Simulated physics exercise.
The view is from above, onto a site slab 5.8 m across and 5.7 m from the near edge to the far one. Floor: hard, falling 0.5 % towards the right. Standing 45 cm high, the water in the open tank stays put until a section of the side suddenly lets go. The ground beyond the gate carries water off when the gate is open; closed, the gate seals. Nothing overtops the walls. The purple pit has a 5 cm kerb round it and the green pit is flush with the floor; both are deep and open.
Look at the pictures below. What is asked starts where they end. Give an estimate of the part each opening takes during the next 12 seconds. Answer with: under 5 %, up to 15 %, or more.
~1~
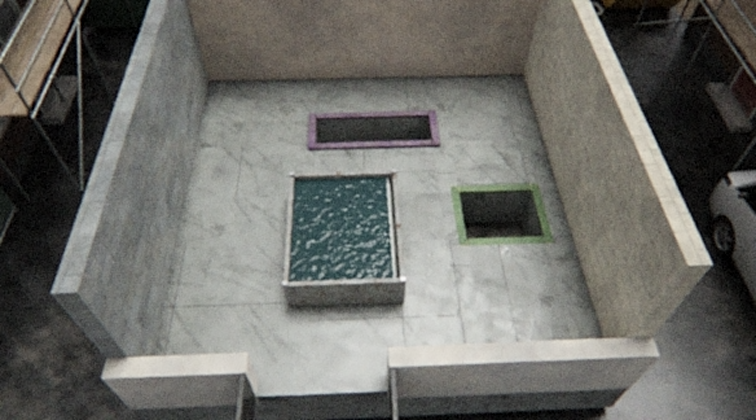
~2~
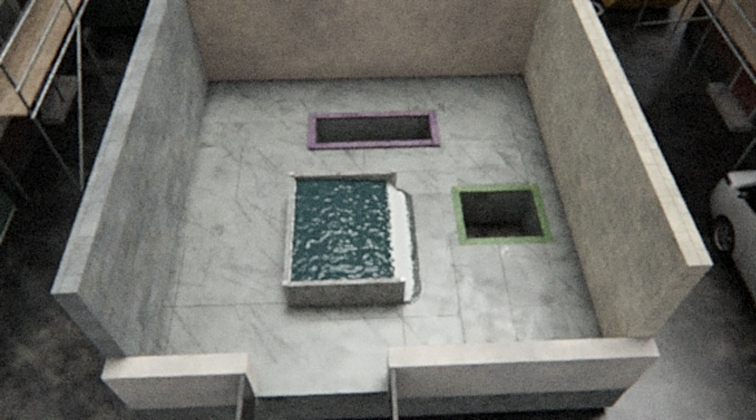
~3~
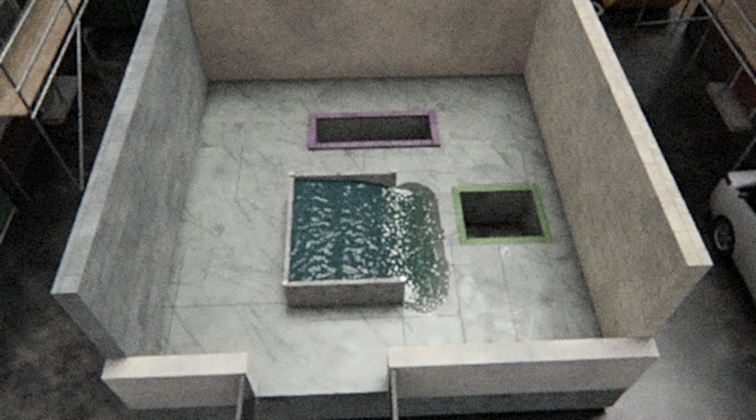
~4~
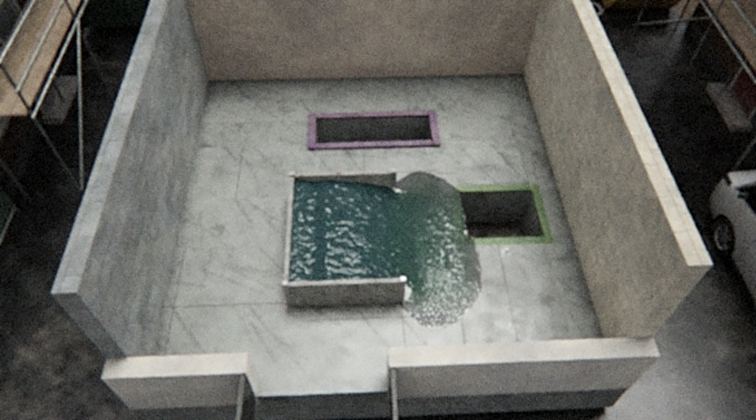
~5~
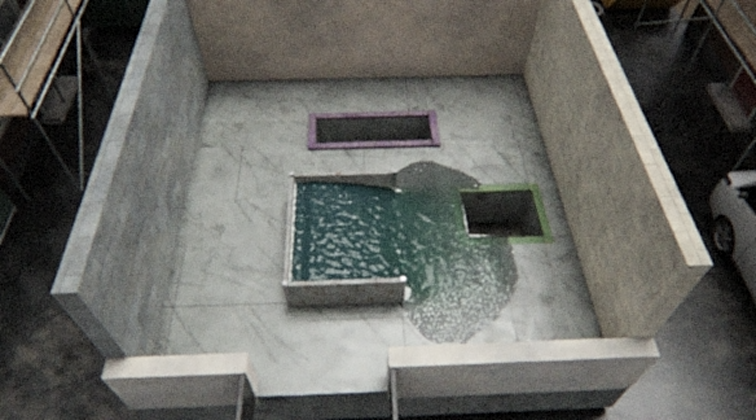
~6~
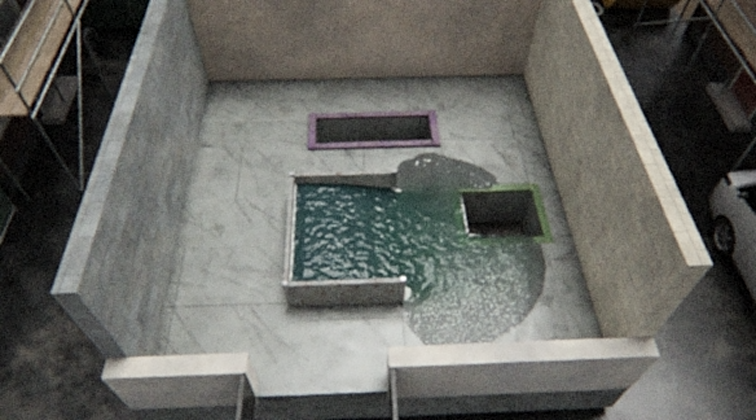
The gateway takes less than 5 %; the purple pit takes under 5 %; the green pit takes more than 15 %.
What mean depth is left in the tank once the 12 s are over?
I'd put the average depth near 1 cm.
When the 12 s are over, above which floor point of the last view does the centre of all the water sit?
At roughly (394, 201).
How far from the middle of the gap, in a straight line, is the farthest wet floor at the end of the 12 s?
Roughly 4.8 m.
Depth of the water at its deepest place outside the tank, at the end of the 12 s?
Up to some 2 cm.
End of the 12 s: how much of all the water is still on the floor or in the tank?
38 %.
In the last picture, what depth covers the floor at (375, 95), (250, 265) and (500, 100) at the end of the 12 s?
Depth readings in turn - 2, 1, 2 cm.
A moment later water covers 25 % of the floor and is deepest (22 cm) near (581, 267); gone so far, the gateway 0 %, the purple pit 0 %, the green pit 14 %.
Soon after water covers 30 % of the floor and is deepest (29 cm) near (606, 350); gone so far, the gateway 0 %, the purple pit 0 %, the green pit 25 %.
Next water covers 35 % of the floor and is deepest (13 cm) near (610, 363); gone so far, the gateway 0 %, the purple pit 0 %, the green pit 35 %.
Later on water covers 55 % of the floor and is deepest (6 cm) near (529, 97); gone so far, the gateway 1 %, the purple pit 0 %, the green pit 52 %.
At the end water covers 65 % of the floor and is deepest (2 cm) near (596, 364); gone so far, the gateway 3 %, the purple pit 0 %, the green pit 60 %.
